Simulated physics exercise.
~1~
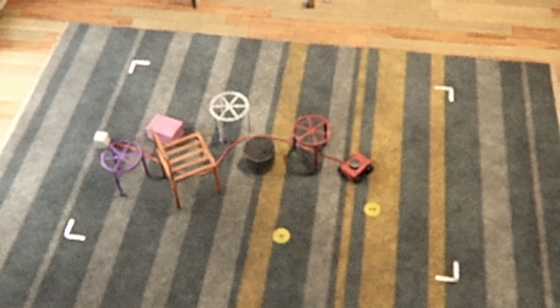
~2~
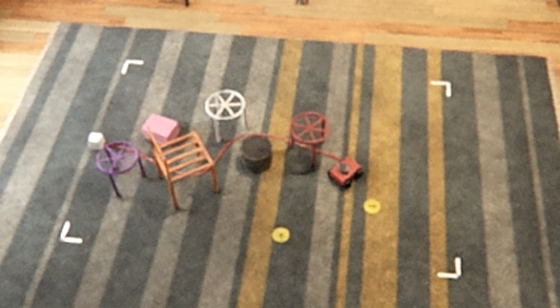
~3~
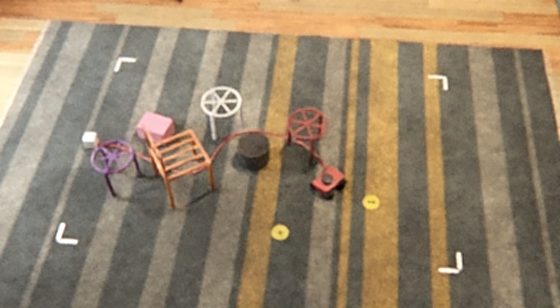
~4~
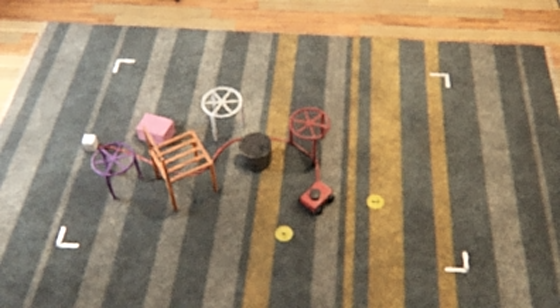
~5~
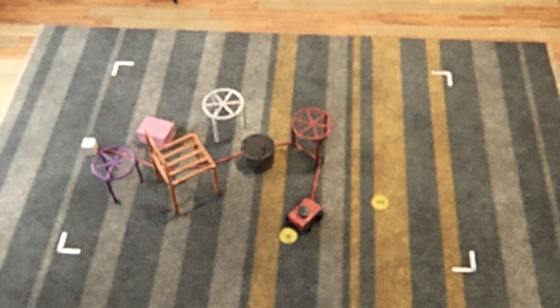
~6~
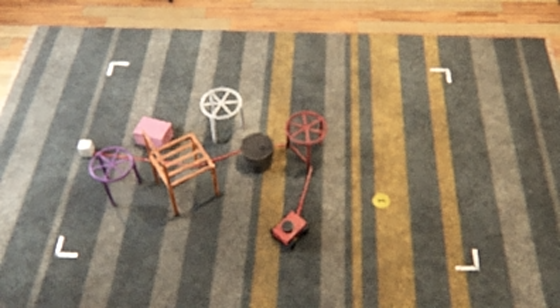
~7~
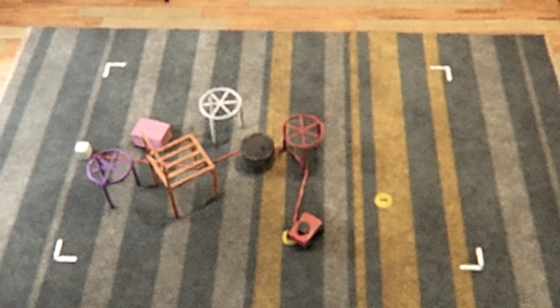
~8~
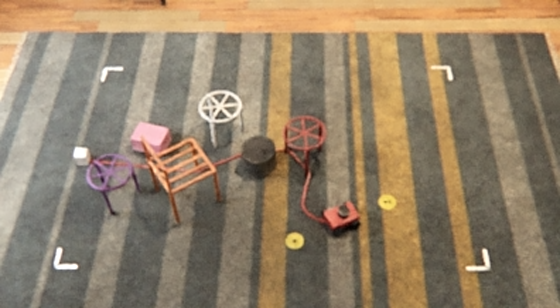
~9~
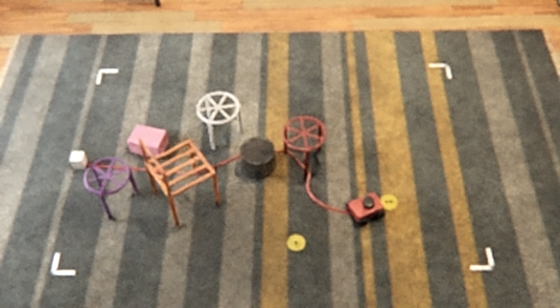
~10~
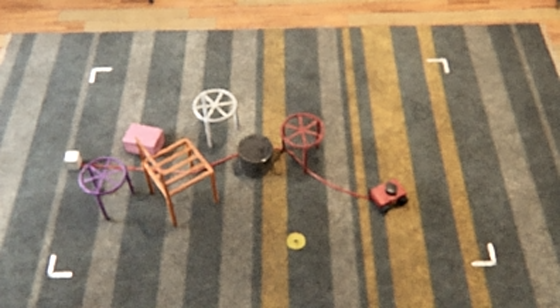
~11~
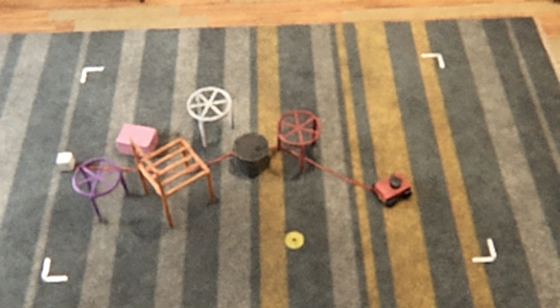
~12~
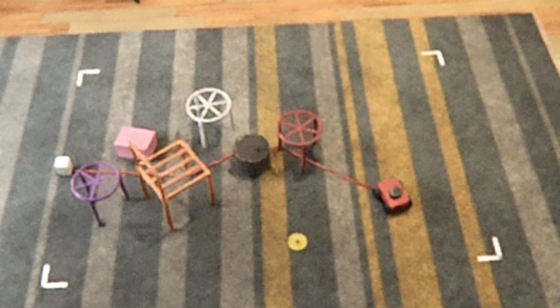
On a striped living-room rug marked with white tape corners, a small red cart sits to the right of a red stool, trailing a red lead that winds back among stools, a black bin, an orange chair and a pink crate. The cart drives slowly down and left, reaching the nearer yellow mark as the lead draws out behind it and the red stool shifts slightly left. It then heads right and a little upward to the other yellow mark. There it stops, covering the mark, with the purple stool still in its place.
